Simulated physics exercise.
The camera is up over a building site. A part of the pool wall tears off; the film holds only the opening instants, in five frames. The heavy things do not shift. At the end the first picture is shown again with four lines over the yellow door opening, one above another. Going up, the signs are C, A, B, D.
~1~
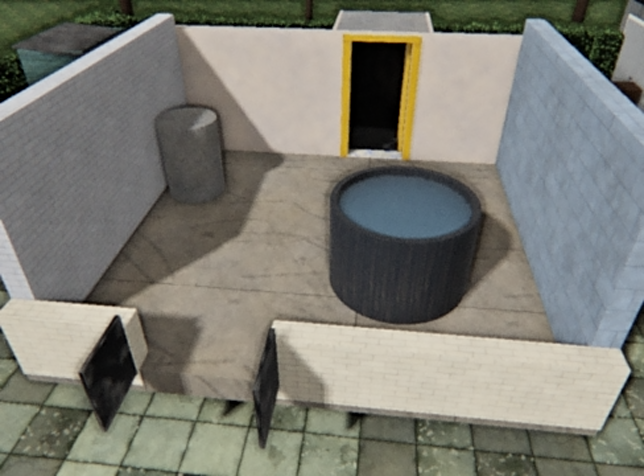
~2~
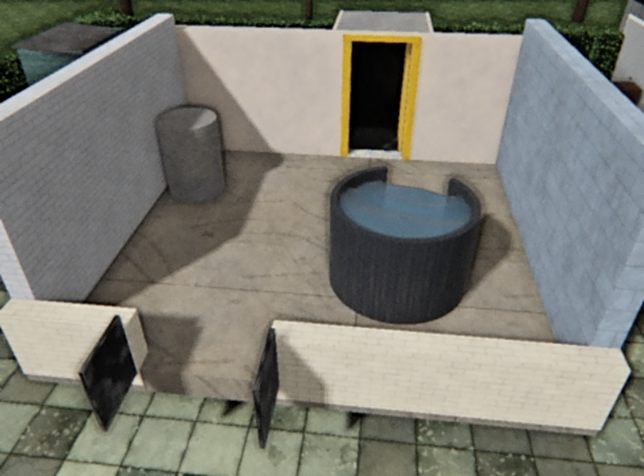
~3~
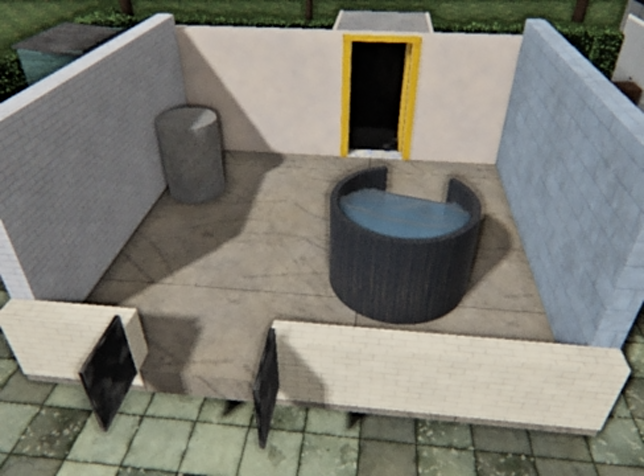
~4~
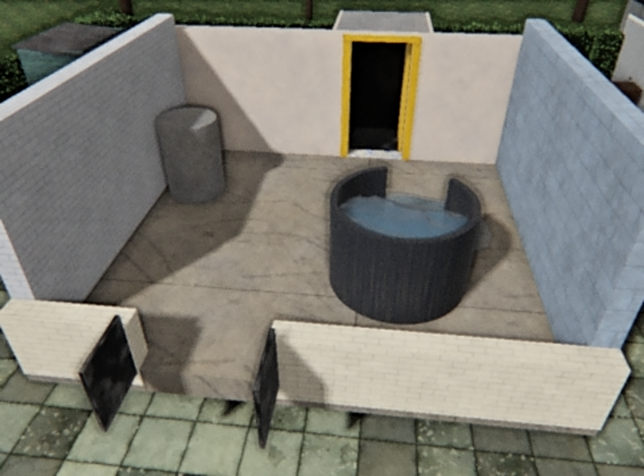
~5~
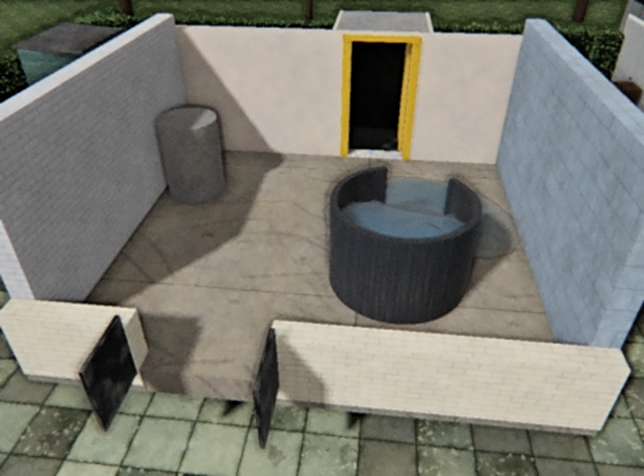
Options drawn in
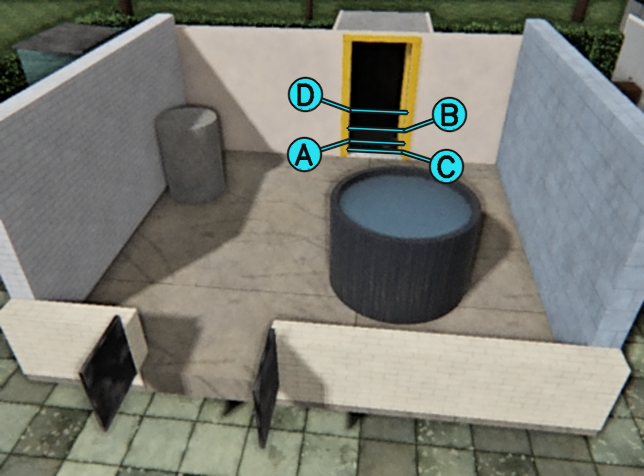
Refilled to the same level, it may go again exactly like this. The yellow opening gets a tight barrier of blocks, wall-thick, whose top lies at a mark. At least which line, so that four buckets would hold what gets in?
Choose A.
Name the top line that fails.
The answer is C.
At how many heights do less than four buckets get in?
Three of them.
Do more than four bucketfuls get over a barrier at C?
Yes.
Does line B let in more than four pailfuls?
No.
On the marked copy, A at (375, 142); B at (376, 129); C at (375, 150); D at (377, 111); from the bottom up C, A, B, D.
Choosing A, a bucket or two gets in.
Choosing B, nothing gets over.
Choosing C, about 13 bucketfuls get in.
Choosing D, nothing gets over.
